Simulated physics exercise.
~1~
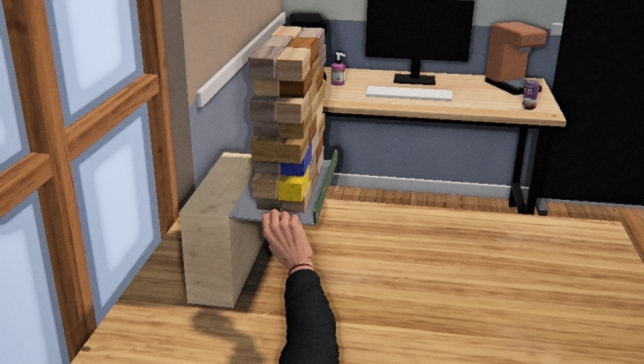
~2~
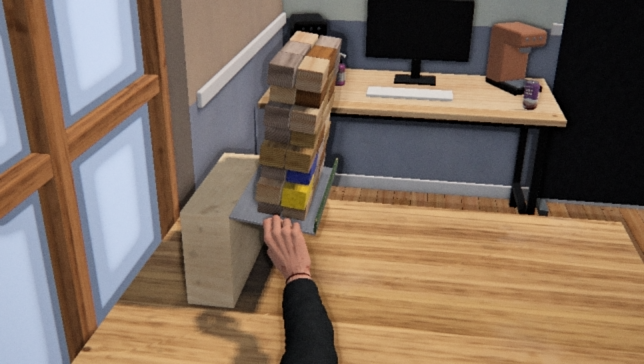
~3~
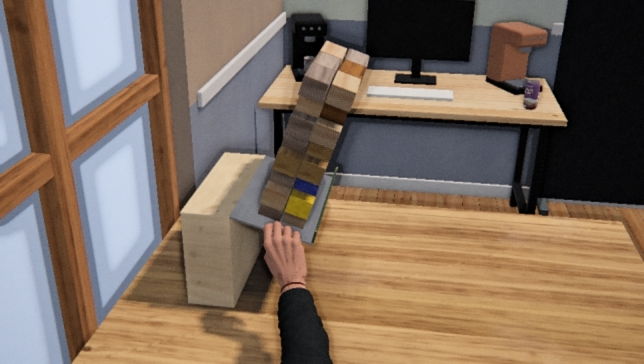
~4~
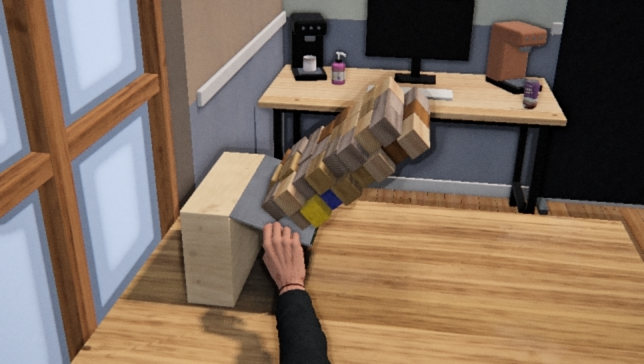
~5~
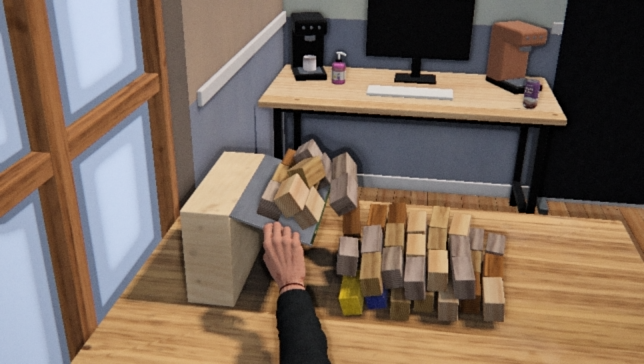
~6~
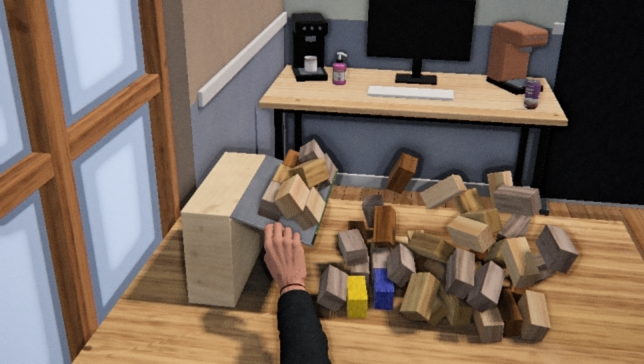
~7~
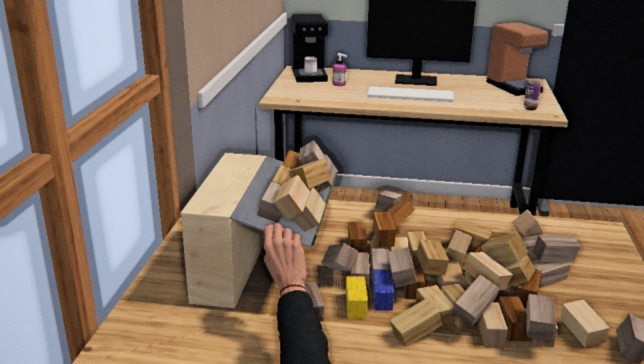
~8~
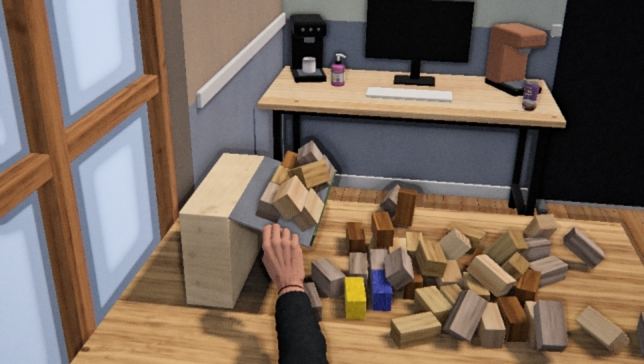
A tall stack of wooden toy blocks in tan, brown and grey, with one blue and one yellow near its base, stands on a grey tray beside a pale wooden box, seen from above a wooden table. A hand in a black sleeve rests at the tray's near edge, and a desk with a monitor stands behind. The tray tilts down to the right, and the stack leans with it, then topples over. Blocks crash onto the table, scattering and tumbling rightward. Finally, the blue and yellow blocks lie side by side on the table, while a small heap remains on the sloping tray.
